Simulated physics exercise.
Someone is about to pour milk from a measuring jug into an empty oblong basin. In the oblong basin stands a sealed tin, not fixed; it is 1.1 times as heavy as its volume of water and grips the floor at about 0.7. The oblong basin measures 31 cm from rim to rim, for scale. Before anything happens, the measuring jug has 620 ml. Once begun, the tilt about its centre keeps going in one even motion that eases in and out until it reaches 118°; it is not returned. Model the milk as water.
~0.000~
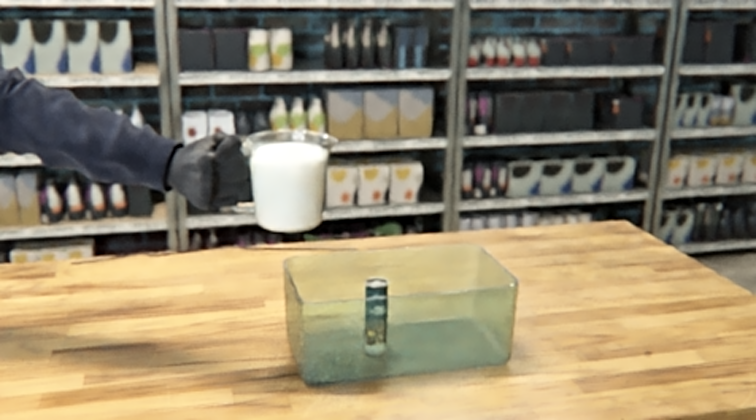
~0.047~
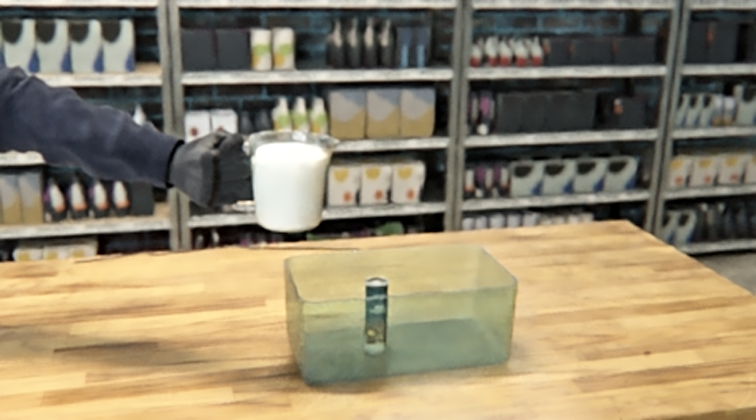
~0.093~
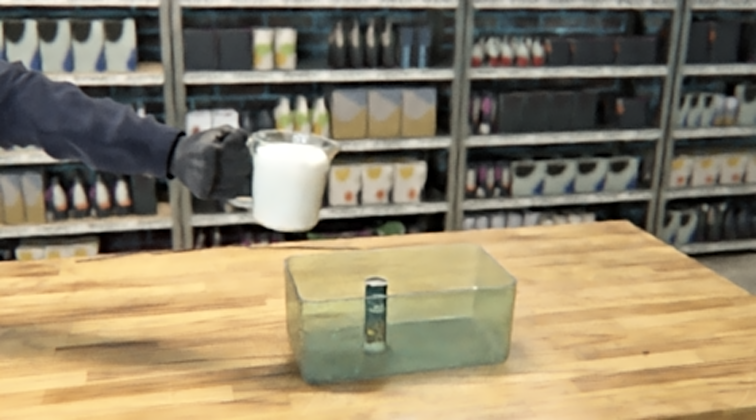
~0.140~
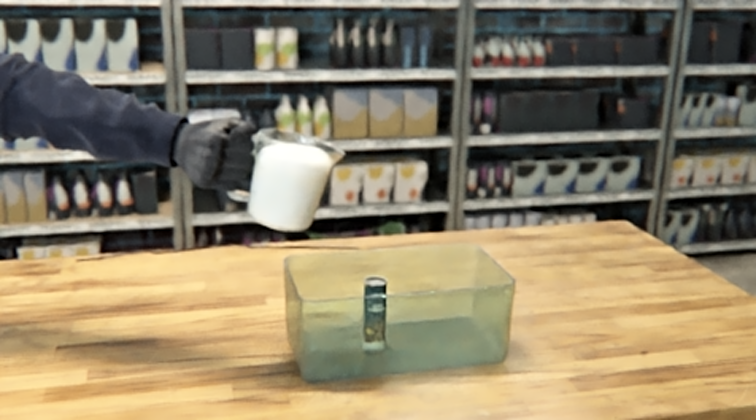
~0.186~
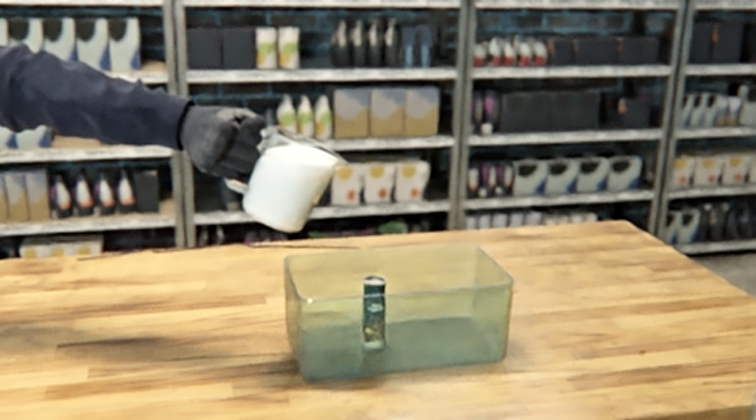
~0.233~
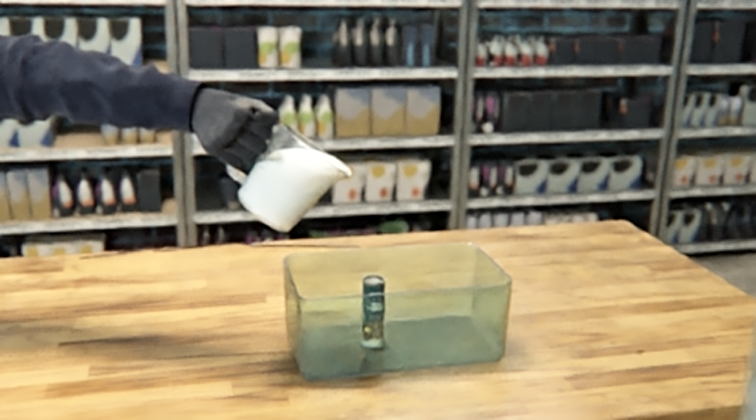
A measuring jug of milk, held by a gloved hand above a greenish oblong basin with a small tin in it, stayed nearly upright at first, then tilted steadily to the right.
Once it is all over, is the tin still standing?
No.
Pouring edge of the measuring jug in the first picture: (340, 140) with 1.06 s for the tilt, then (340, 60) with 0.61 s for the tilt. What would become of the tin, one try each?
In the first try it remains standing; in the second it remains standing.
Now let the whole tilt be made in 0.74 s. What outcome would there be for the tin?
Then the tin tumbles.
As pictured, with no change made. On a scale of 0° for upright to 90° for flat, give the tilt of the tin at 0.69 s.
I'd say it is close to 0 degrees off upright.
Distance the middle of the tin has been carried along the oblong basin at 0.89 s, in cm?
Around 9 cm.
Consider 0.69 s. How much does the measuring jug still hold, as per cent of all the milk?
Close to 3 in a hundred.
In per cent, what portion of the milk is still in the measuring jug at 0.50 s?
Close to 42 percent of the liquid remains at that time.
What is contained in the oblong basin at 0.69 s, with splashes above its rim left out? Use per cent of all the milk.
My estimate is about 90 percent.
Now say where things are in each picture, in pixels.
In the first picture, it leans 0°; its right rim is at (338, 139); the milk meets the walls at (251, 153) and (326, 150); the oblong basin's rim runs from (291, 281) to (499, 264); the tin's top is at (377, 285).
In the second picture, it leans 2°; its right rim is at (339, 141); the milk meets the walls at (252, 152) and (326, 151).
In the third picture, it leans 7°; its right rim is at (342, 145); the milk meets the walls at (255, 151) and (328, 153).
In the fourth picture, it leans 15°; its right rim is at (345, 153); the milk meets the walls at (258, 151) and (332, 155).
In the fifth picture, it leans 25°; its right rim is at (348, 163); the milk meets the walls at (258, 161) and (339, 159).
In the sixth picture, it leans 38°; its right rim is at (349, 175); the milk meets the walls at (253, 172) and (345, 168); 1 per cent is over the edge.
Then, 0.50 s in, the tilt is 108° and 41 per cent is still to pour; the tin stands where it began.
Then, 0.69 s in, the tilt is 118° and 3 per cent is still to pour; the tin stands 2 cm from where it began.
Then, 0.89 s in, the tilt is 118° and 0 per cent is still to pour; the tin lies on its side.
Then, 1.11 s in, the tilt is 118° and 0 per cent is still to pour; the tin lies on its side.
Finally, the tin lies on its side.
